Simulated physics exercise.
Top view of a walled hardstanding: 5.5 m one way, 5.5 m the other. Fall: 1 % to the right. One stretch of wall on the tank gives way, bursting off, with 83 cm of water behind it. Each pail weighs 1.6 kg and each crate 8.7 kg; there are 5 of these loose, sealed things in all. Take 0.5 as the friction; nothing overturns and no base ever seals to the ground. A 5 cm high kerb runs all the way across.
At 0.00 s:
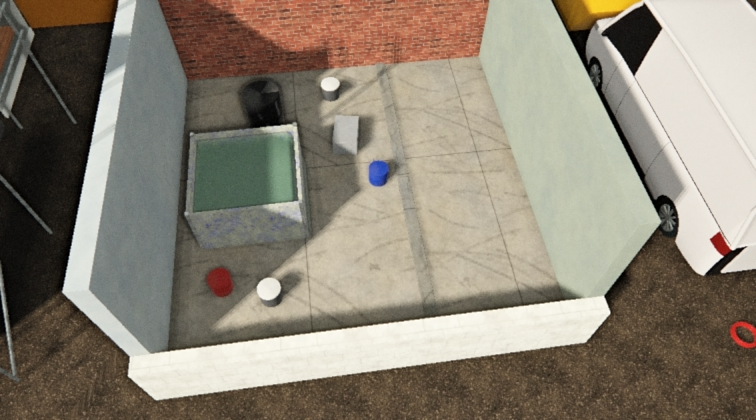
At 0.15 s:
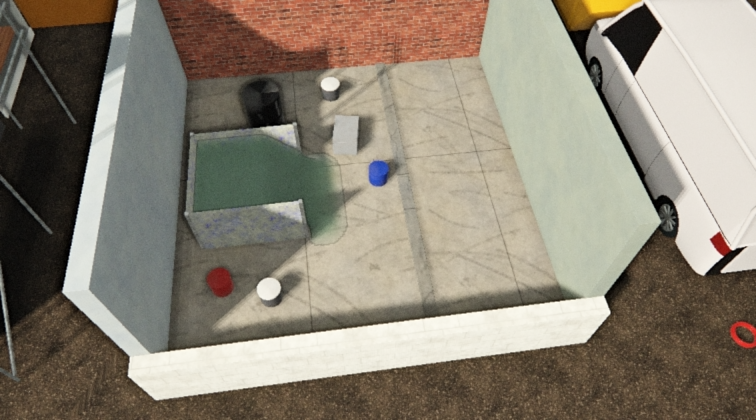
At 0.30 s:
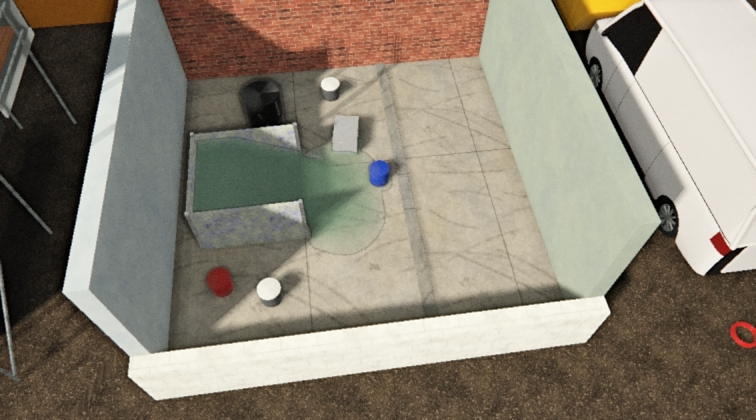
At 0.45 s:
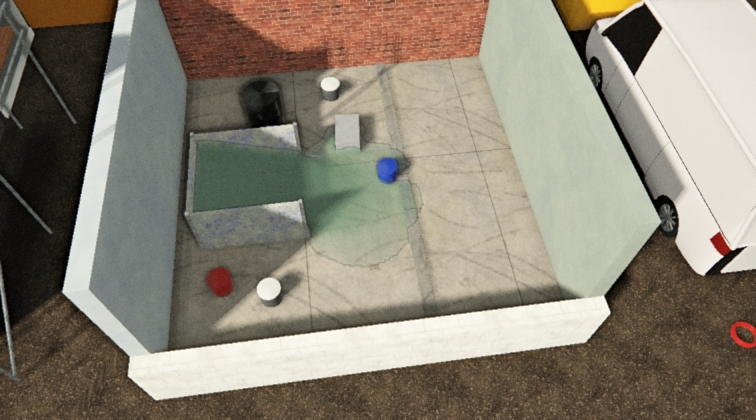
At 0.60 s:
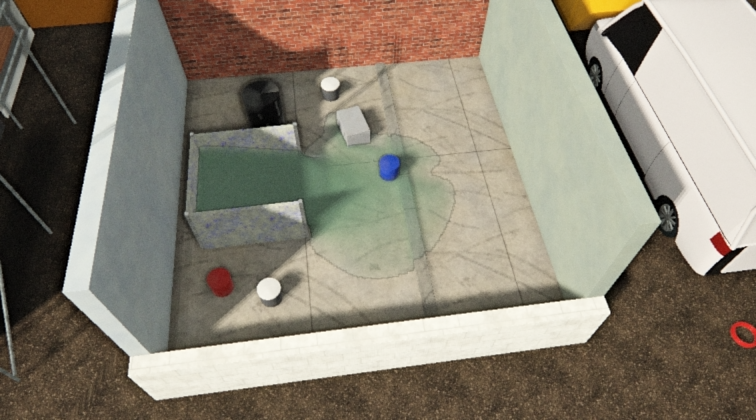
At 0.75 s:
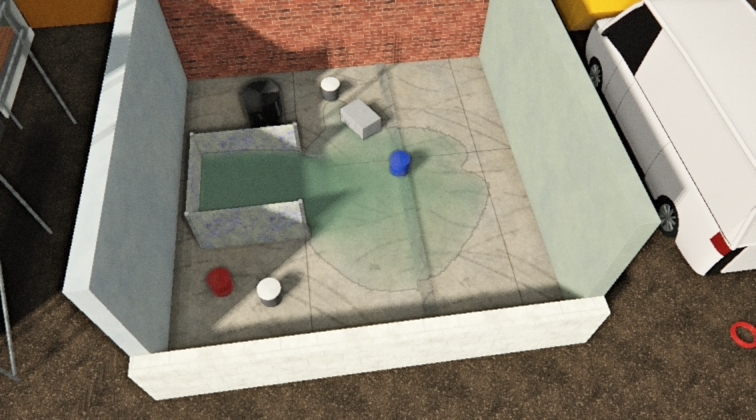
In a walled concrete yard seen from above, one side of a tank of green water opens and water pours out to the right across the floor. As the pool widens, it reaches a blue pail and a grey block, and both shift slightly, while the red pail stays put.
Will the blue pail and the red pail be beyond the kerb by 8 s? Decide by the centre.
As I see it, blue pail: Over, red pail: Not over.
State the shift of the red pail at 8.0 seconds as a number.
About 60 cm.
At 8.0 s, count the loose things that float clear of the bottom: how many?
By my count, 5.
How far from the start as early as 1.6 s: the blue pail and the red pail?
Close to 200 and 0 centimetres by then.
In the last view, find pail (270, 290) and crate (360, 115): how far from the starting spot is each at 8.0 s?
They've ended up 120 cm and 250 cm away, in that order.
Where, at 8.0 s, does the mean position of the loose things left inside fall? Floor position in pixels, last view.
The average lands around (251, 167).
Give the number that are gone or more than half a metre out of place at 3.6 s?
The number comes to 2.
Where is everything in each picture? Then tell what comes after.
The first frame shows the blue pail at (378, 168) rests on the ground; the red pail at (218, 278), on the bottom; 2.1 m2 under water; 0 of 5 have shifted.
The second frame shows the blue pail at (378, 168) rests on the ground; the red pail at (218, 278), on the bottom; water covers 3.1 m2; 0 of 5 have shifted.
The third frame shows the blue pail at (379, 168), on the bottom; the red pail at (218, 278), on the bottom; 4.4 m2 under water; 0 of 5 have shifted.
The fourth frame shows the blue pail at (388, 166) floats, 15 cm from its start; the red pail at (218, 278), on the bottom; water covers 5.9 m2; 1 of 5 have shifted.
The fifth frame shows the blue pail at (390, 163), afloat, 18 cm from its start; the red pail at (218, 278), on the bottom; 7.7 m2 under water; 2 of 5 have shifted.
The sixth frame shows the blue pail at (400, 159) floats, 36 cm from its start; the red pail at (218, 278), on the bottom; 9.8 m2 under water; 2 of 5 have shifted.
After 1.6 s the blue pail is near (506, 125), 2.2 m from its start, afloat; the red pail is near (218, 278), 0.0 m from its start, aground; 1 of 5 are over the mark; 1 afloat.
After 3.6 s the blue pail is near (471, 74), 2.6 m from its start, afloat; the red pail is near (218, 278), 0.0 m from its start, aground; 1 of 5 are over the mark; 2 afloat.
After 5.6 s the blue pail is near (429, 69), 2.4 m from its start, afloat; the red pail is near (195, 269), 0.4 m from its start, afloat; 1 of 5 are over the mark; 4 afloat.
After 8.0 s the blue pail is near (399, 70), 2.2 m from its start, afloat; the red pail is near (178, 256), 0.7 m from its start, afloat; 1 of 5 are over the mark; 5 afloat.
